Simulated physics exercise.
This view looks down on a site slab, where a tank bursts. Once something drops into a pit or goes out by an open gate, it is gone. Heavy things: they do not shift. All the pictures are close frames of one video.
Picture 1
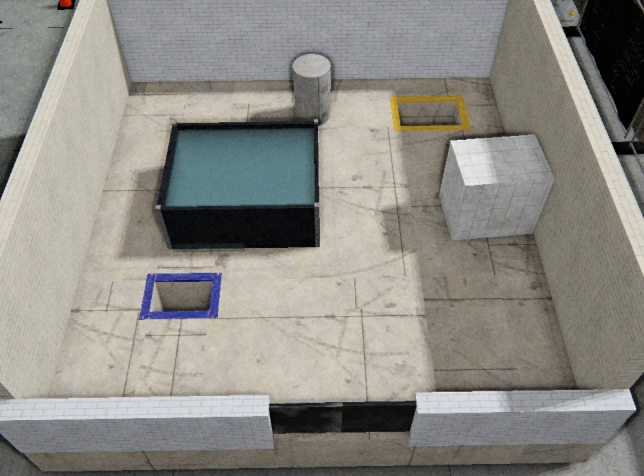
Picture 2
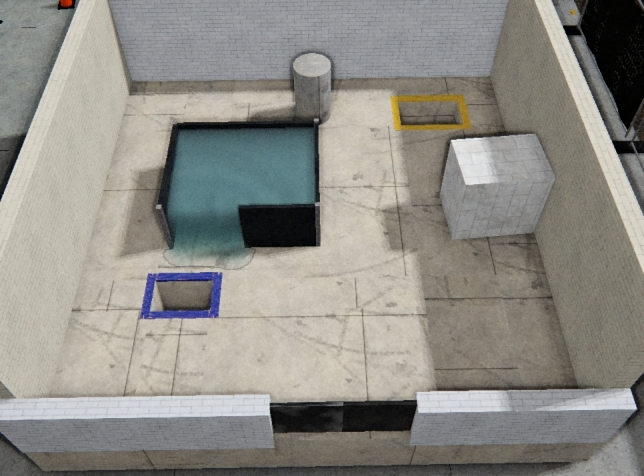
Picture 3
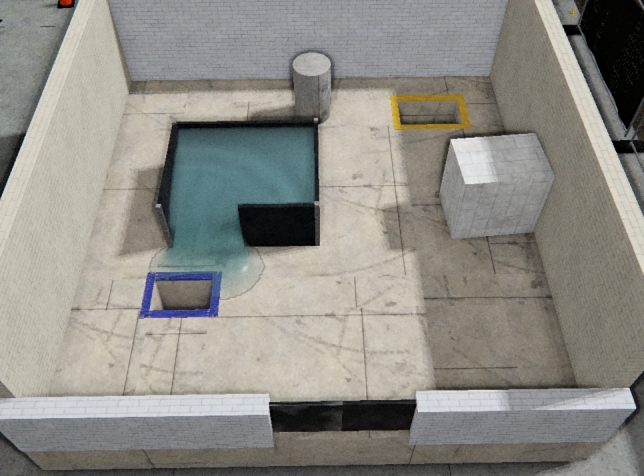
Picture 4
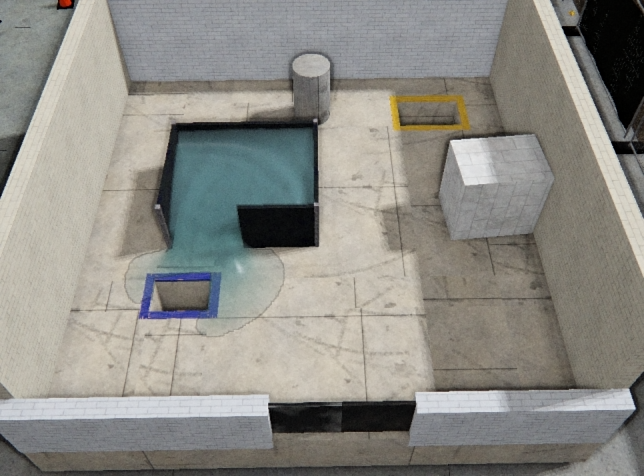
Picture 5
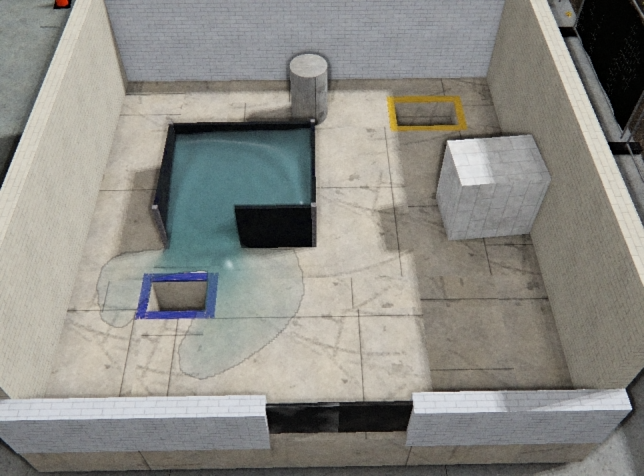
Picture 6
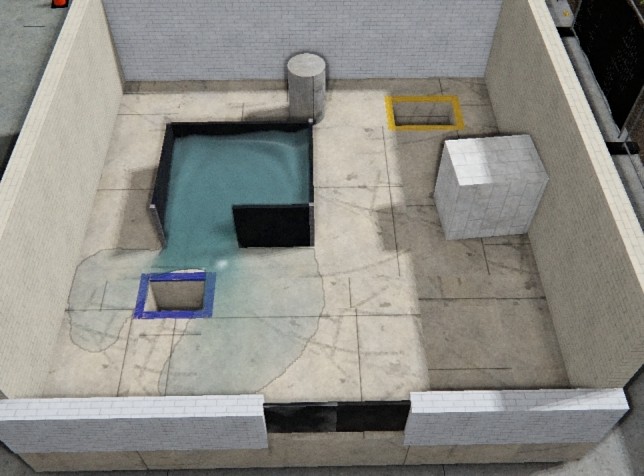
Walled concrete slab with a dark-sided tank opening at the front, teal water pouring out and spreading around a blue-edged pit.
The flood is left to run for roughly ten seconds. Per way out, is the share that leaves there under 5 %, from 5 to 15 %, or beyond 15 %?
One by one: Gate: The bottom band, yellow pit: The bottom band, blue pit: The top band.
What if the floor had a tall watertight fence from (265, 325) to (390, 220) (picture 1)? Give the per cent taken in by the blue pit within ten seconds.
Result, blue pit: Some 70 percent of the total.
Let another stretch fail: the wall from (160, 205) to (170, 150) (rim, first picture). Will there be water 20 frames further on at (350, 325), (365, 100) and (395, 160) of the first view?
In the order asked: Sodden, sodden, out of reach.
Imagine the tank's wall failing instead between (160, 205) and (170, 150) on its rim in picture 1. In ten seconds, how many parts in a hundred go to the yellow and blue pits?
In percent: Yellow 12, blue 4.
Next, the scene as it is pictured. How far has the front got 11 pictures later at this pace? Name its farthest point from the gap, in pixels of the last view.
Somewhere about (522, 415).
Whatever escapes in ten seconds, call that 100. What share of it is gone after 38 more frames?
It should be close to 85 percent by then.
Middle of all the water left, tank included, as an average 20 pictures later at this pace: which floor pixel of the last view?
The water centres close to (243, 259).
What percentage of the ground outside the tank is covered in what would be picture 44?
It comes to 45 per cent.
A moment on, water covers 20 % of the floor; the gate 0 %, the yellow pit 0 %, the blue pit 20 %.
Next, water covers 25 % of the floor; the gate 0 %, the yellow pit 0 %, the blue pit 31 %.
Then, water covers 35 % of the floor; the gate 0 %, the yellow pit 0 %, the blue pit 41 %.
Later, water covers 45 % of the floor; the gate 0 %, the yellow pit 0 %, the blue pit 55 %.
In the end, water covers 50 % of the floor; the gate 0 %, the yellow pit 0 %, the blue pit 65 %.
